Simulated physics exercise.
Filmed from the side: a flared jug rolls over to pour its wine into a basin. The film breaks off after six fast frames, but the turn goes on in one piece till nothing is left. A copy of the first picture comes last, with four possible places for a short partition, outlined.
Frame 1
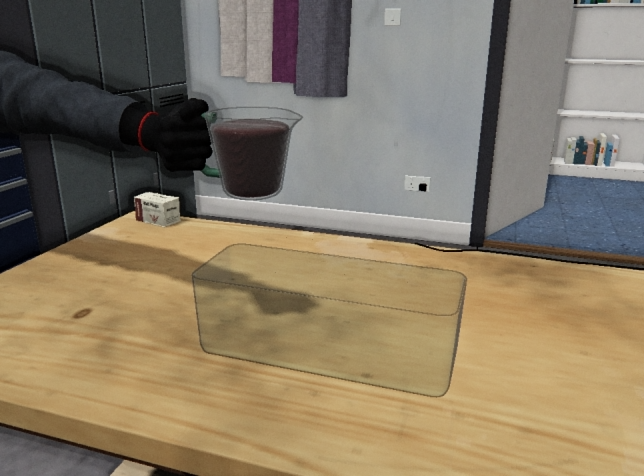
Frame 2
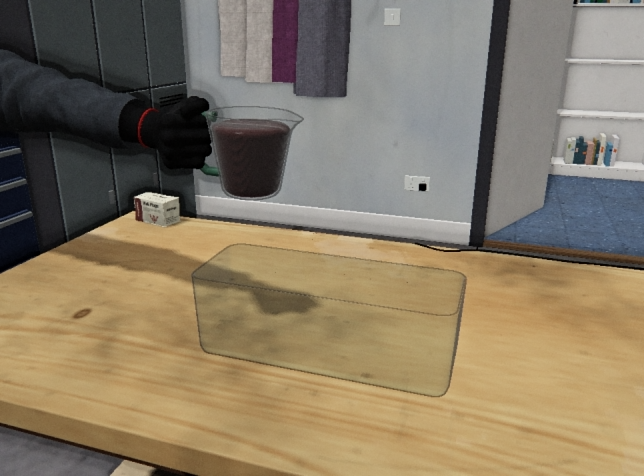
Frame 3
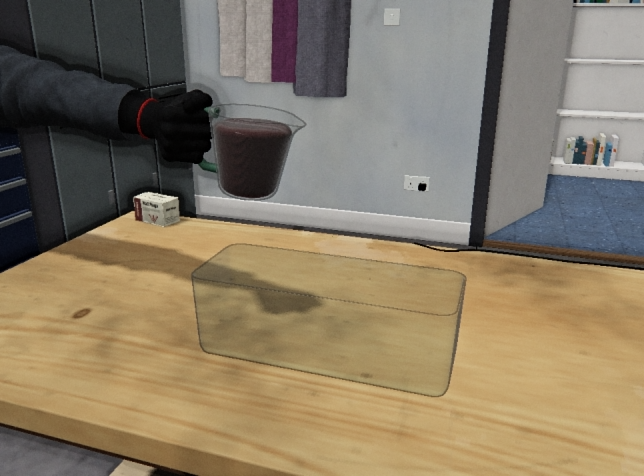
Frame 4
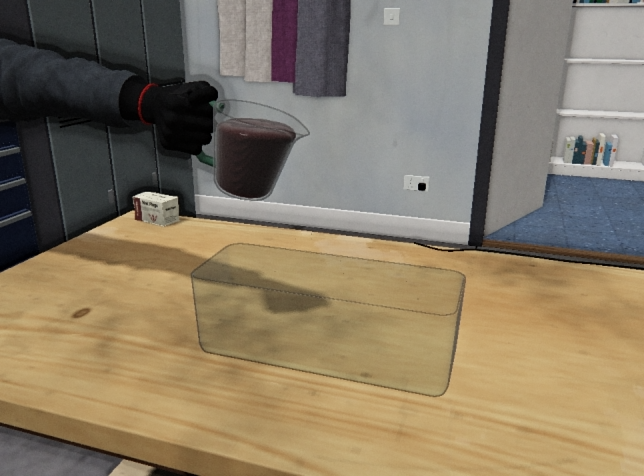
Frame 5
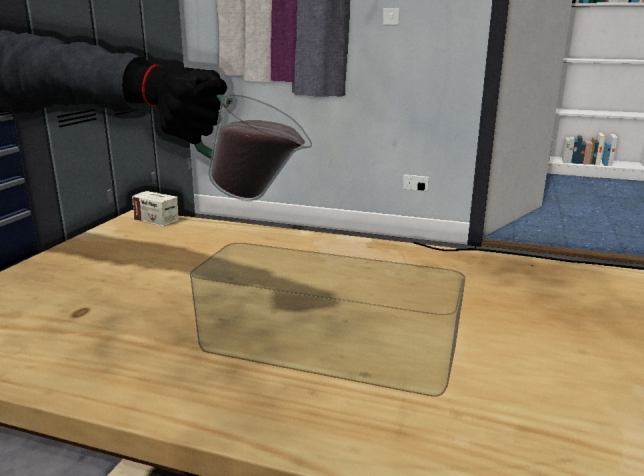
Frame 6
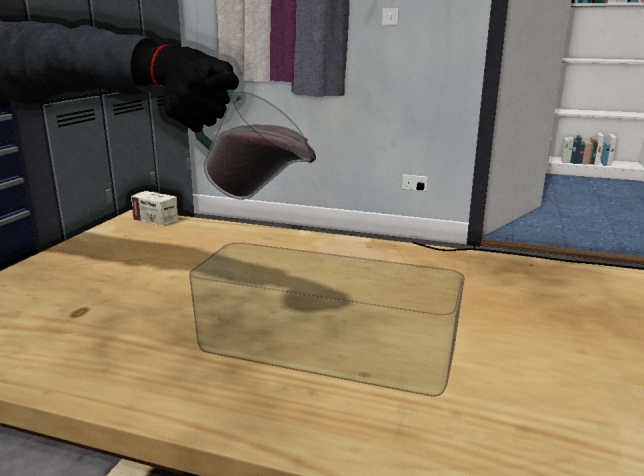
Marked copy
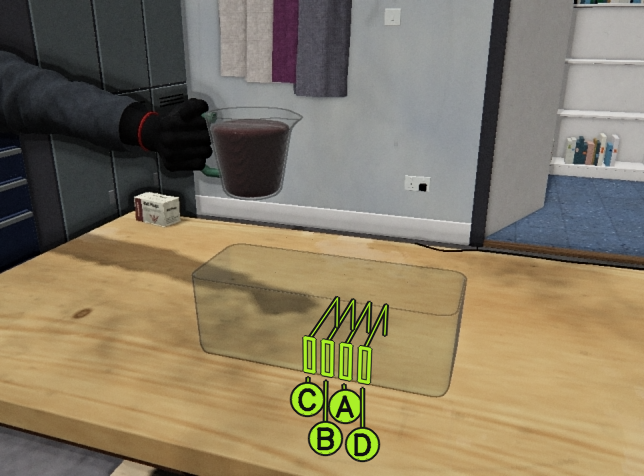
To begin with, a black-gloved hand at the left holds a clear jug of dark red wine upright above an empty transparent basin on a wooden table. The hand rises slightly and tilts the jug to the right, gradually at first, then more steeply, until the wine reaches the lip.
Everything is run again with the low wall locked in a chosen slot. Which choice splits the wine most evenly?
B works best here.
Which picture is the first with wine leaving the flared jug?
In picture 6.
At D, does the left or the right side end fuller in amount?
The left one.
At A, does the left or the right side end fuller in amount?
The left side.
In lime, A at (344, 385); B at (325, 381); C at (308, 377); D at (362, 388).
With A, about 81 % ends left of the wall and 13 % right of it; 6 % is lost outside.
With B, about 48 % ends left of the wall and 50 % right of it.
With C, about 7 % ends left of the wall and 90 % right of it; 3 % is lost outside.
With D, about 90 % ends left of the wall and 5 % right of it; 5 % is lost outside.
